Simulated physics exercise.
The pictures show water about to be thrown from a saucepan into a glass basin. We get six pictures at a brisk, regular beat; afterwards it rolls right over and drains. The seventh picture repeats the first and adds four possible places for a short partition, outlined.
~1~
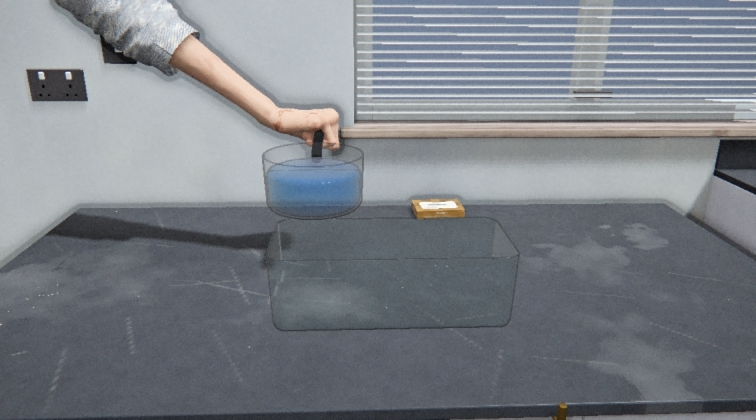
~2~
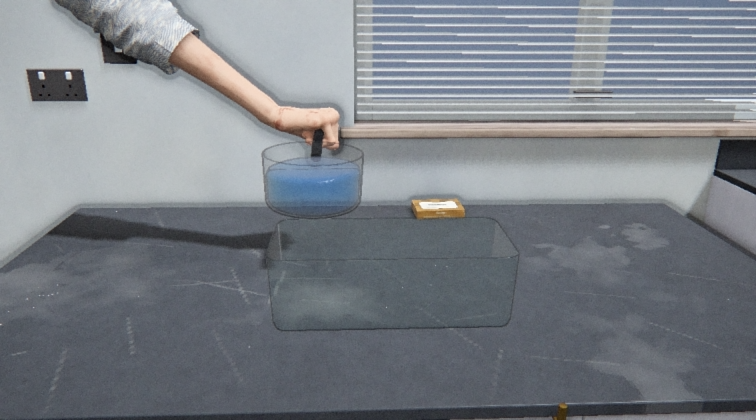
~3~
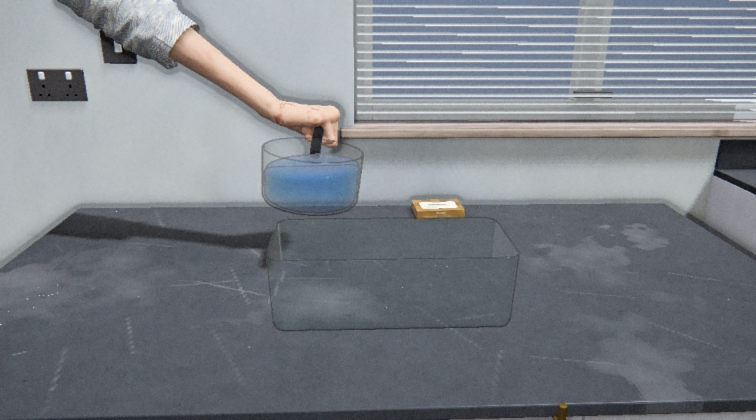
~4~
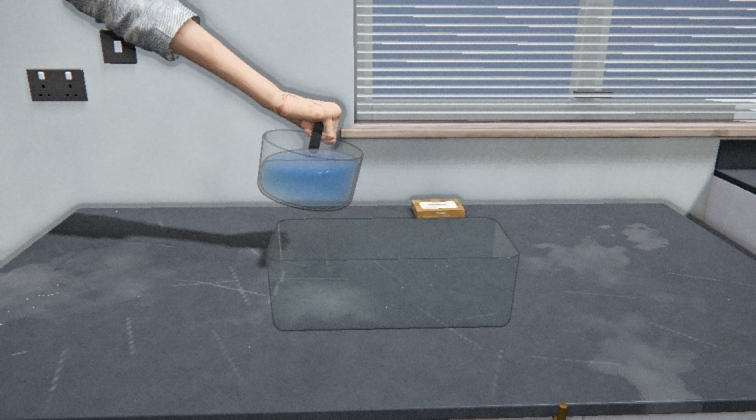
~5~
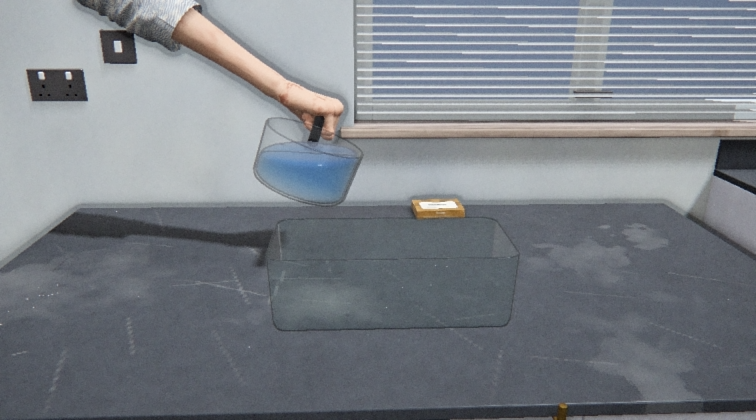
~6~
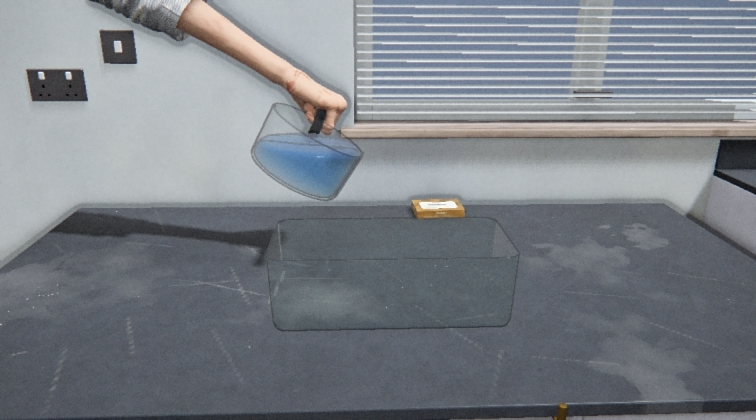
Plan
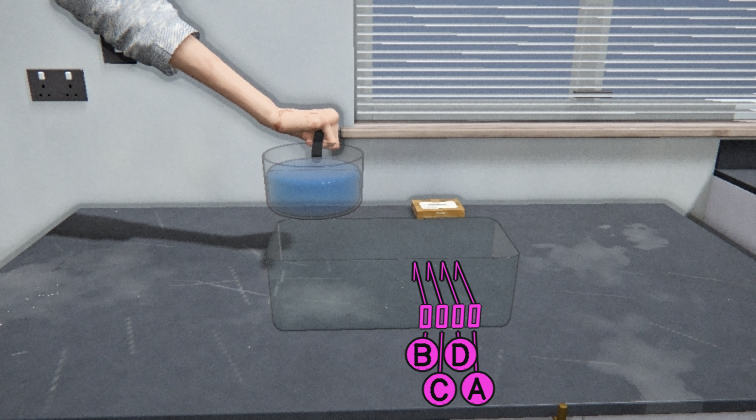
The video shows a hand holding a clear saucepan of blue-tinted water above an empty glass basin on a dark worktop, first keeping it upright, then gradually tilting it to the left while the water stays inside.
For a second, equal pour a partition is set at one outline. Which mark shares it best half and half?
Take C.
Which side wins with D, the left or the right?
More ends on the left.
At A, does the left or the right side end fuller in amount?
The left one.
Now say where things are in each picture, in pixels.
The first frame shows upright, lip at (362, 153); basin from (273, 328) to (510, 323); nothing has left yet.
The second frame shows upright, lip at (362, 153); nothing has left yet.
The third frame shows tipped about 5°, lip at (362, 153); nothing has left yet.
The fourth frame shows tipped about 12°, lip at (362, 153); nothing has left yet.
The fifth frame shows tipped about 20°, lip at (362, 153); nothing has left yet.
The sixth frame shows tipped about 30°, lip at (362, 153); nothing has left yet.
In magenta, A at (474, 332); B at (425, 332); C at (441, 332); D at (457, 332).
With A, about 88 % ends left of the wall and 10 % right of it.
With B, about 23 % ends left of the wall and 75 % right of it.
With C, about 50 % ends left of the wall and 49 % right of it.
With D, about 79 % ends left of the wall and 19 % right of it; 3 % is lost outside.
